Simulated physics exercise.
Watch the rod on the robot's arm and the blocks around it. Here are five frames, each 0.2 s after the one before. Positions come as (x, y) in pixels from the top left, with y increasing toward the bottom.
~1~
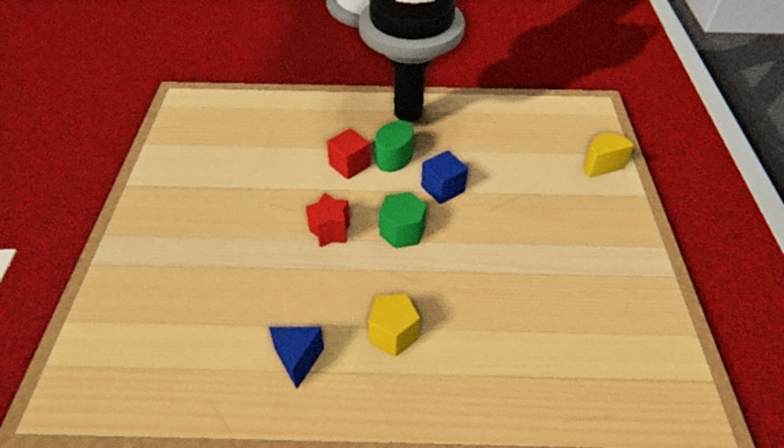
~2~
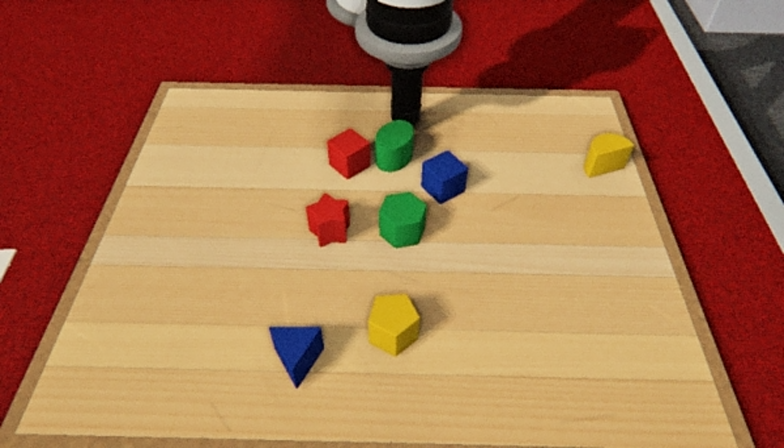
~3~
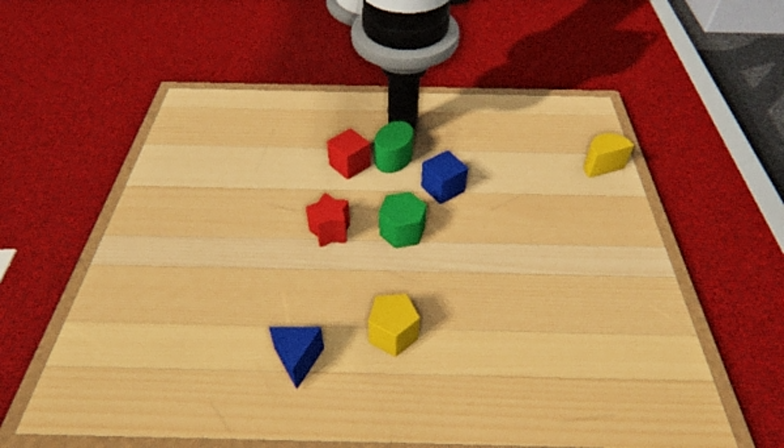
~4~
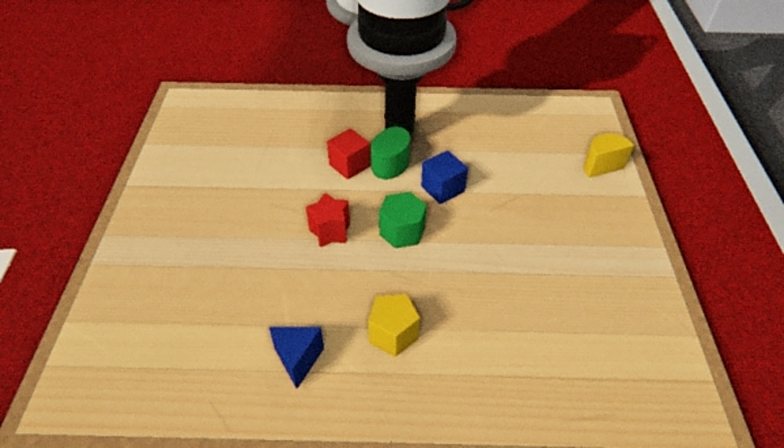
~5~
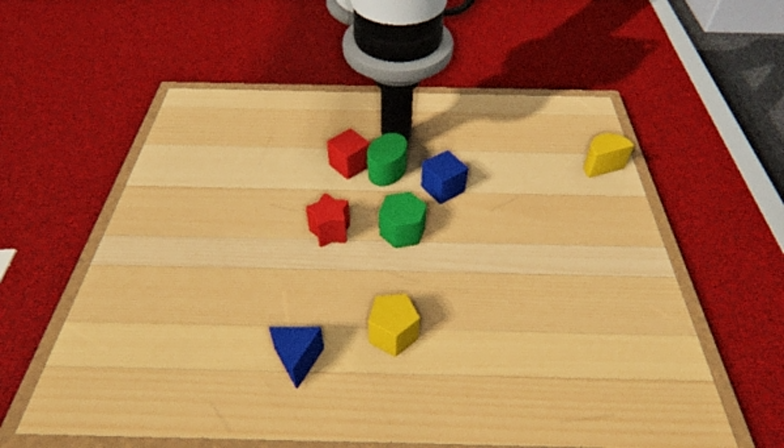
The robot's rod edges toward the viewer and nudges the green oval block slightly forward.
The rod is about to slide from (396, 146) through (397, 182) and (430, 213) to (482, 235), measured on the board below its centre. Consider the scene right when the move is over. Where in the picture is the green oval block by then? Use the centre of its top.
The green oval block ends near (370, 186).
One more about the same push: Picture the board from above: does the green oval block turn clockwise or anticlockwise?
It twists with the clock when seen from above.
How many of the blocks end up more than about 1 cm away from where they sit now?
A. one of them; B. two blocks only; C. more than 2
My pick is A.
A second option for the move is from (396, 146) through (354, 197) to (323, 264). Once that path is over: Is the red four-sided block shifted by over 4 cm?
My answer is no.
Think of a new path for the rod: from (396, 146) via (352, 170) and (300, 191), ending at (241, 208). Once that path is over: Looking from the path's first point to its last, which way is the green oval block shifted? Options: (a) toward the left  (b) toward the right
Answer: A.
The first path, step by step. One third of the way, rod at (397, 172); green oval block at (372, 180), turned 45° clockwise.
Two thirds of the way, rod at (431, 202); green oval block at (370, 186), turned 65° clockwise.
At the end, rod at (484, 224); green oval block at (370, 186), turned 65° clockwise; green hexagonal block still.
